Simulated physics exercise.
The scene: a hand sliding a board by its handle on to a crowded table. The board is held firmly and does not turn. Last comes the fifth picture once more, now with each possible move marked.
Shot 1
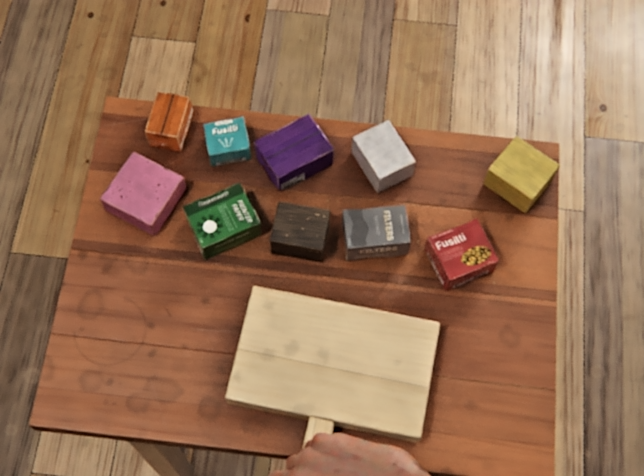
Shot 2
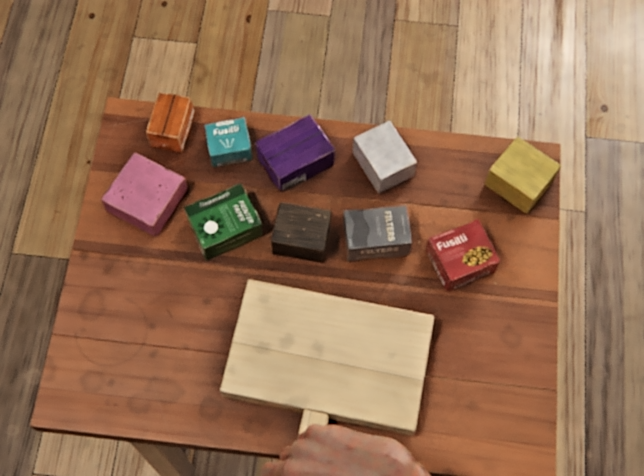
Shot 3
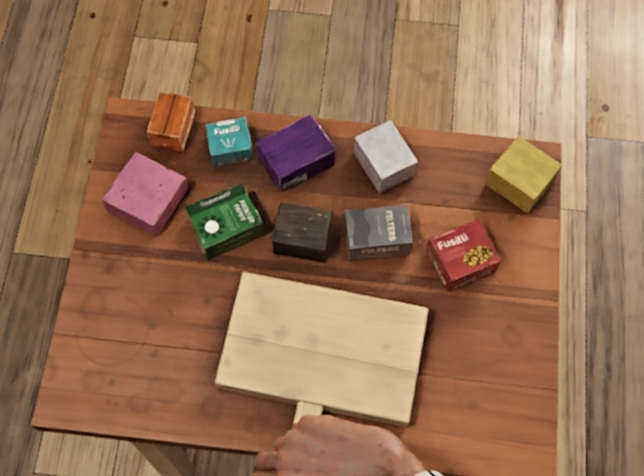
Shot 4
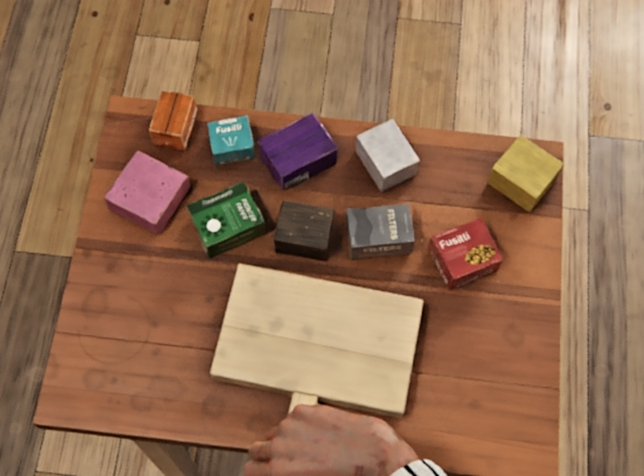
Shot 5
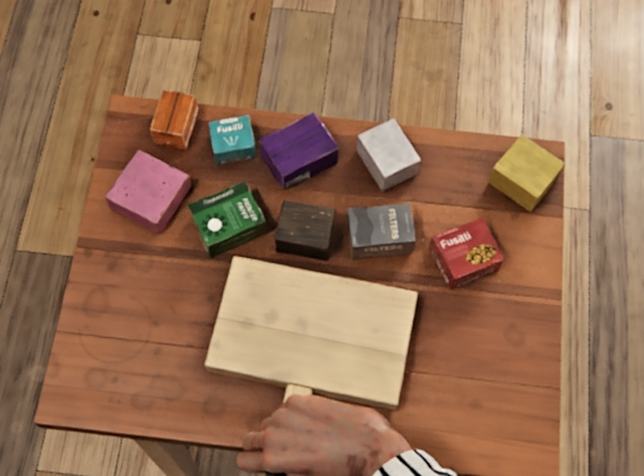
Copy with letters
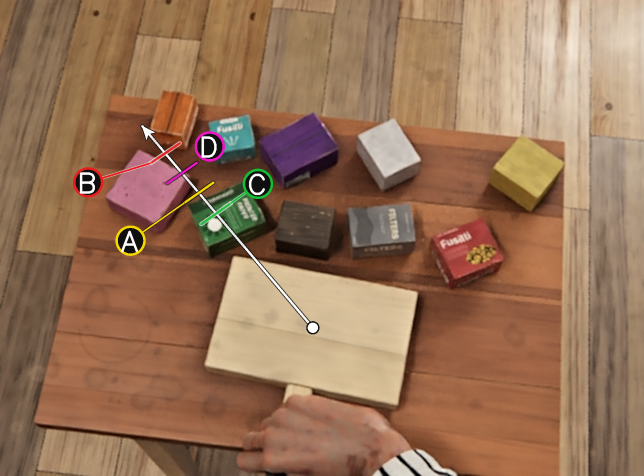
A hand gripping the short handle of a pale wooden board slides it slowly and steadily away, up and slightly left across a reddish-brown wooden table, without turning it, as a striped cuff comes into view. Small boxes and blocks crowd the far side: orange, turquoise, purple, white and yellow behind pink, green, black, grey and red. The steady view looks down on the table above a plank floor.
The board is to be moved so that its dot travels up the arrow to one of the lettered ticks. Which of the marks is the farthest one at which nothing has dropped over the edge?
The farthest safe stop is C.
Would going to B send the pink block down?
Yes.
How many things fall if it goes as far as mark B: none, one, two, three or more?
Three or more.
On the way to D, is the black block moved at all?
Yes.
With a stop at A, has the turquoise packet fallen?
By then, yes.
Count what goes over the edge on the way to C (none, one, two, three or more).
In all, none.
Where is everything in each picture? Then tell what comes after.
In the first frame, grey box (376, 233); turquoise packet (227, 142); black block (300, 232).
In the second frame, board (329, 352); red packet (463, 255).
In the third frame, board (324, 344); pink block (146, 194).
In the fourth frame, board (318, 336); white block (387, 155).
In the fifth frame, board (313, 328); green box (228, 219); grey box (380, 231); turquoise packet (232, 140).
On the marked copy, A at (198, 193); B at (165, 154); C at (217, 214); D at (182, 173); the arrow from (313, 328) to (142, 126); the white dot at (313, 328).
With C. Early on, board (276, 288); green box (222, 197); black block (304, 216).
Further on, board (241, 246); turquoise packet (236, 130); purple box (301, 136).
At the end, board (218, 219); turquoise packet (237, 109); purple box (301, 120); nothing has fallen.
As for the rest, A drops the purple box, pink block and turquoise packet; B drops the purple box, pink block, orange box, green box and turquoise packet; D drops the purple box, pink block and turquoise packet.
